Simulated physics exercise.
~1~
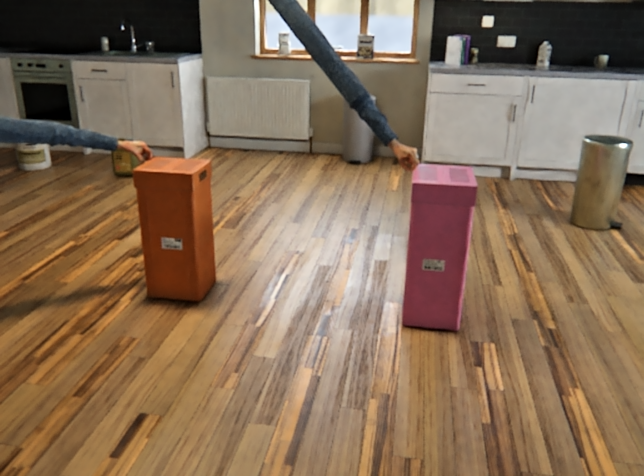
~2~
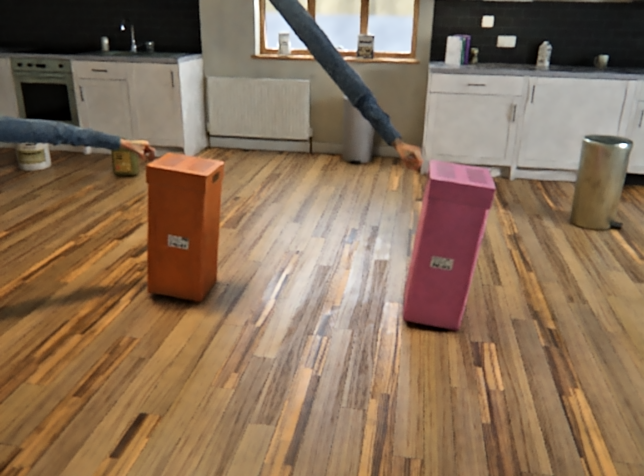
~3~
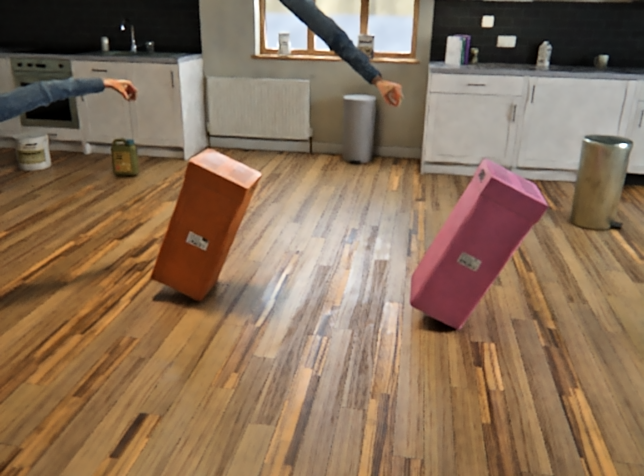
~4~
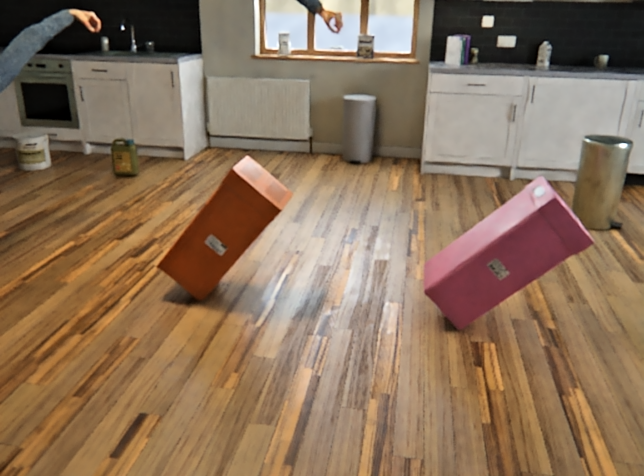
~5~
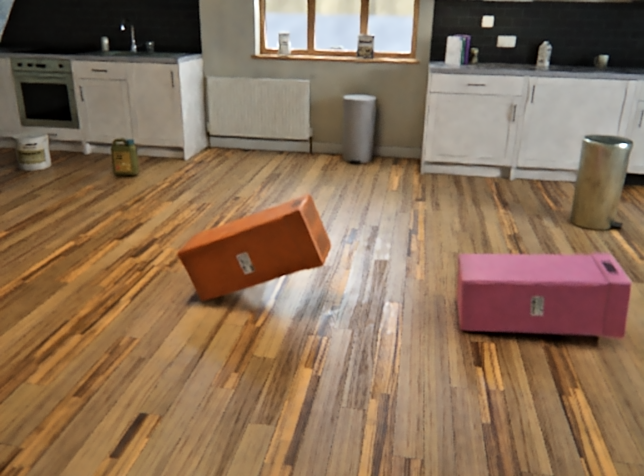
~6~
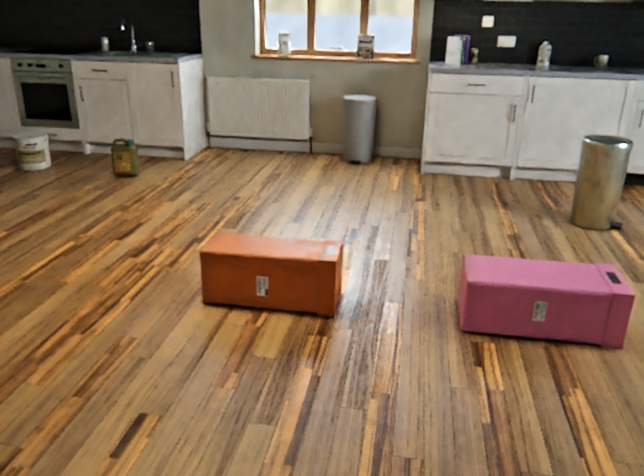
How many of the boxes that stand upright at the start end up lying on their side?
Two of them do. Both the orange box and the pink box end up lying on their sides on the wooden floor.
In the video, two hands tilt an orange box and a pink box standing upright on a wooden kitchen floor, then let go and draw back. Both boxes lean further to the right and topple, ending at rest on their sides.
